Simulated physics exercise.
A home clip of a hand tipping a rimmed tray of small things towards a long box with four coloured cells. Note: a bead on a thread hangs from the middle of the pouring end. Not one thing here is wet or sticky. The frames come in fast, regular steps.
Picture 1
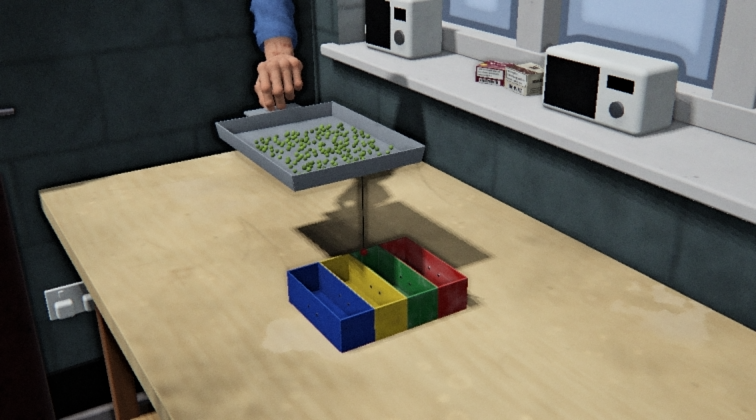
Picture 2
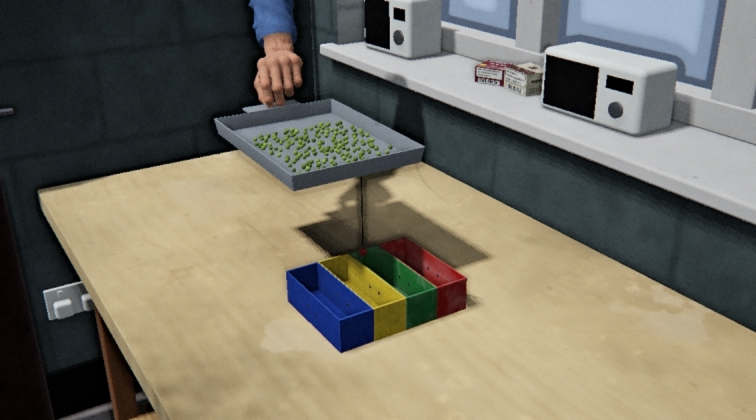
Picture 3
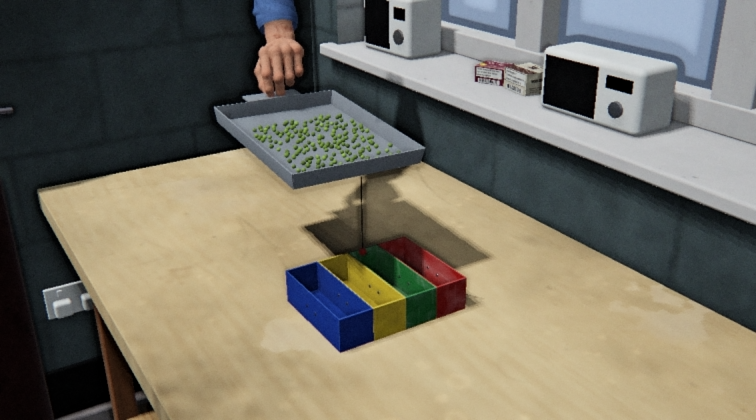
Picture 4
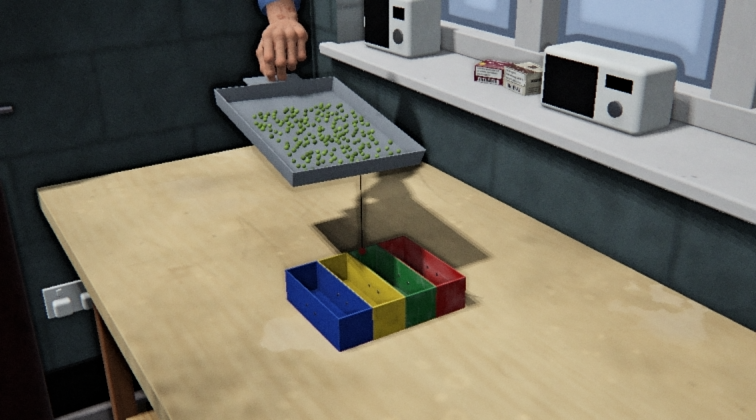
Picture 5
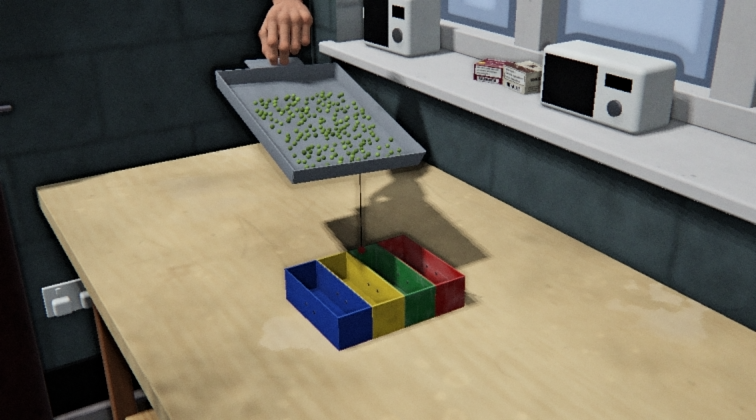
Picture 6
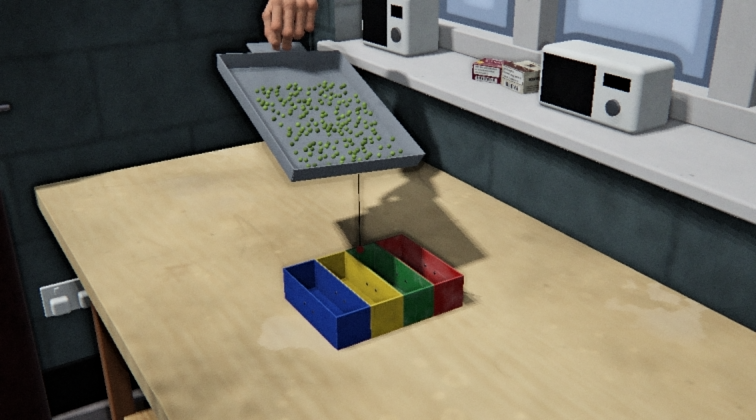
A hand raised the back of a gray tray of small green peas, tilting it more and more toward its front right corner, above a box with blue, yellow, green and red cells.
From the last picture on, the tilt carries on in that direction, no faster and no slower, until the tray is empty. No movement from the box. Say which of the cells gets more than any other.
That would be the red cell.
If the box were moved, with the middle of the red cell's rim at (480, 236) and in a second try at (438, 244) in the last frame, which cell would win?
Case A: That yellow cell; case B: The cell in green.
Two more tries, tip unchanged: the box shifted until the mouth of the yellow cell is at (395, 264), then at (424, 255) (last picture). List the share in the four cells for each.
First about 100, then 90 per cent.
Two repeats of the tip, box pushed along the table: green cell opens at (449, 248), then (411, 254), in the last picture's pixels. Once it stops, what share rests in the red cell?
Trial 1 near 0 percent, trial 2 near 20 percent.
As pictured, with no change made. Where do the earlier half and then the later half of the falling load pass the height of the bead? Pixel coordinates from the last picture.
The first part at (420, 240); the rest at (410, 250).
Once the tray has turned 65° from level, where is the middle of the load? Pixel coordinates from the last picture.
The centre of the load shows up near (382, 161) in the last view.
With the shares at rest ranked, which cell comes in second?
Rank 2: The green one.
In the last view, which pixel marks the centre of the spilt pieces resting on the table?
I'd put the middle at roughly (450, 272).
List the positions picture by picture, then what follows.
Corners of the pouring end at (294, 174) and (421, 146), level; middle of the load at (329, 149), dried peas; bead on its thread at (364, 252); blue cell at (358, 328); yellow cell at (391, 316); green cell at (422, 305); red cell at (452, 295), in the first picture.
Corners of the pouring end at (293, 174) and (421, 146), level; middle of the load at (329, 148), in the second picture.
Corners of the pouring end at (294, 173) and (421, 147), tipped barely, lowest at the right corner; middle of the load at (328, 143), in the third picture.
Corners of the pouring end at (295, 171) and (422, 149), tipped a little, lowest at the right corner; middle of the load at (329, 137), in the fourth picture.
Corners of the pouring end at (295, 169) and (422, 150), tipped clearly, lowest at the right corner; middle of the load at (329, 130), in the fifth picture.
Corners of the pouring end at (295, 167) and (421, 152), tipped clearly, lowest at the right corner; middle of the load at (326, 125), about a quarter on the move; blue cell at (354, 325); yellow cell at (387, 314); green cell at (418, 303); red cell at (448, 293), in the sixth picture.
Soon after the last picture, tray tipped steeply; nearly all on the tray; a stray few falling or outside the box.
A little later, tray tipped past a quarter turn; most on the tray; a small part in the red cell; a stray few in the green cell; a small part falling or outside the box.
Later still, tray tipped past a quarter turn; about half in the red cell; about a quarter in the green cell; a stray few in the yellow cell; about a quarter falling or outside the box.
At rest, tray tipped past a quarter turn; about half in the red cell; about a quarter in the green cell; a stray few in the yellow cell; none in the blue cell; about a quarter outside the box.
